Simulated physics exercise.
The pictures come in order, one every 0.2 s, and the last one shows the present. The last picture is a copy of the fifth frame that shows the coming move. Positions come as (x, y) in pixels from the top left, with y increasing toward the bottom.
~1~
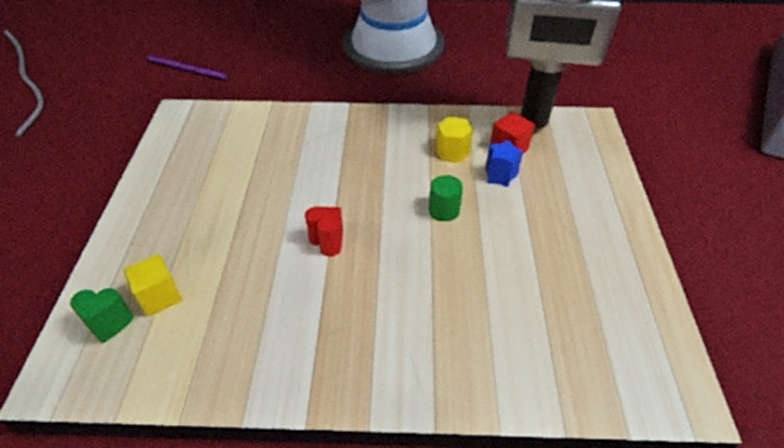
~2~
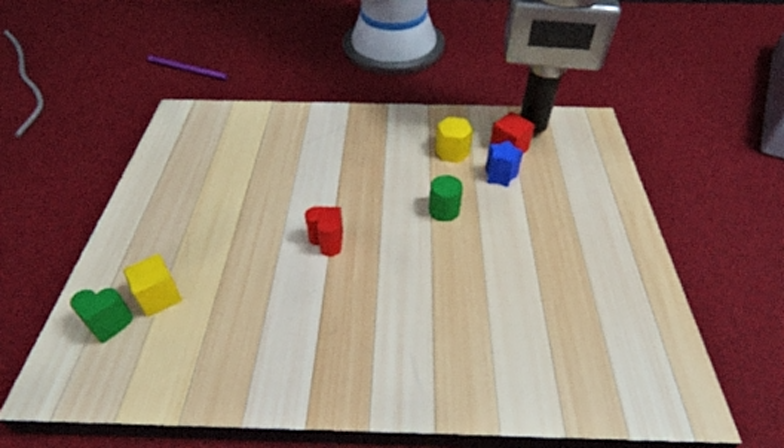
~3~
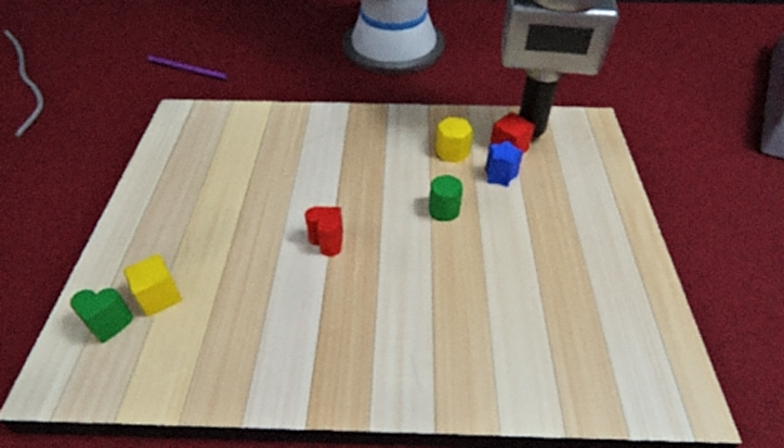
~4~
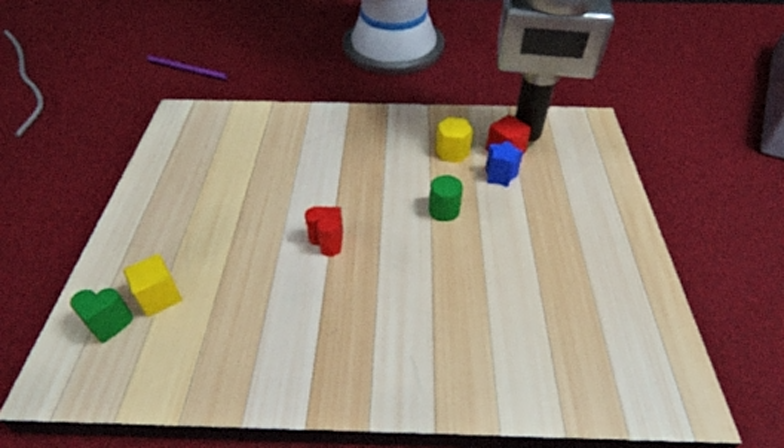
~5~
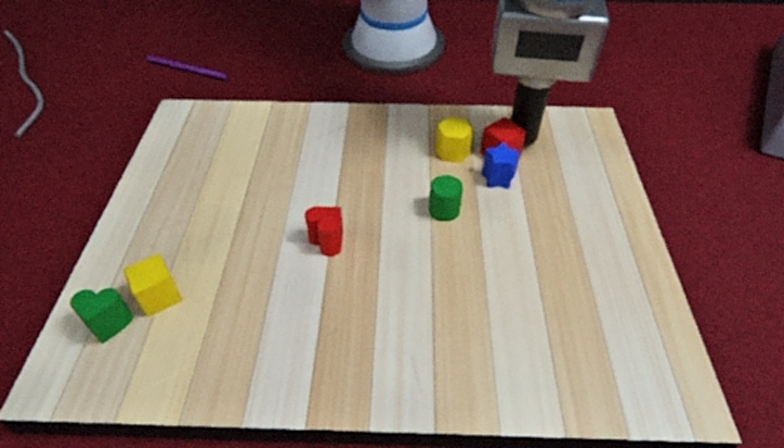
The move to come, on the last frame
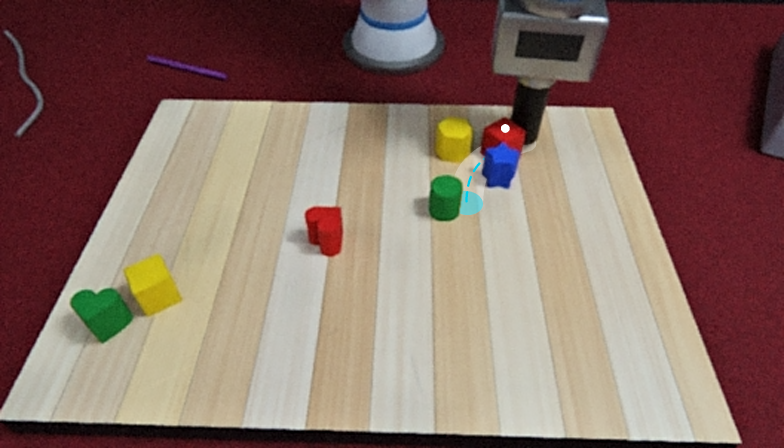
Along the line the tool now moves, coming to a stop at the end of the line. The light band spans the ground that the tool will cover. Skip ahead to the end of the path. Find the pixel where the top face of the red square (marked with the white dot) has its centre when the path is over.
Pixel (436, 176).
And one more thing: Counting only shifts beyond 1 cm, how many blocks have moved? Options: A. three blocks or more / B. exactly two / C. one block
Option A.
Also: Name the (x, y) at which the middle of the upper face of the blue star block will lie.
About (502, 173).
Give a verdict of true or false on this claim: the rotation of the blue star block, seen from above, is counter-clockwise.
My answer: True.
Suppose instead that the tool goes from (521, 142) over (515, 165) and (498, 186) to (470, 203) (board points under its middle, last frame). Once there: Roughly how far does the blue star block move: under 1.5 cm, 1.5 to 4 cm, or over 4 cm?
Over 4 cm.
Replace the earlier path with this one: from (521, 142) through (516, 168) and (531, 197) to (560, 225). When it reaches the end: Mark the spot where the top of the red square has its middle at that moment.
Close to (489, 140).
The line goes from (521, 142) through (491, 154) and (472, 175) to (466, 203); the dot is on the red square.
The first path, step by step. One third of the way, tool (492, 148); blue star block (497, 162), turned 75° anticlockwise; red square (475, 144).
Two thirds of the way, tool (472, 169); green circular block (444, 190); blue star block (498, 165), turned 85° anticlockwise; red square (450, 163).
At the end, tool (467, 196); green circular block (435, 199); yellow six-sided block unmoved; blue star block (502, 173), turned 135° anticlockwise; red square (436, 176), turned 40° clockwise.
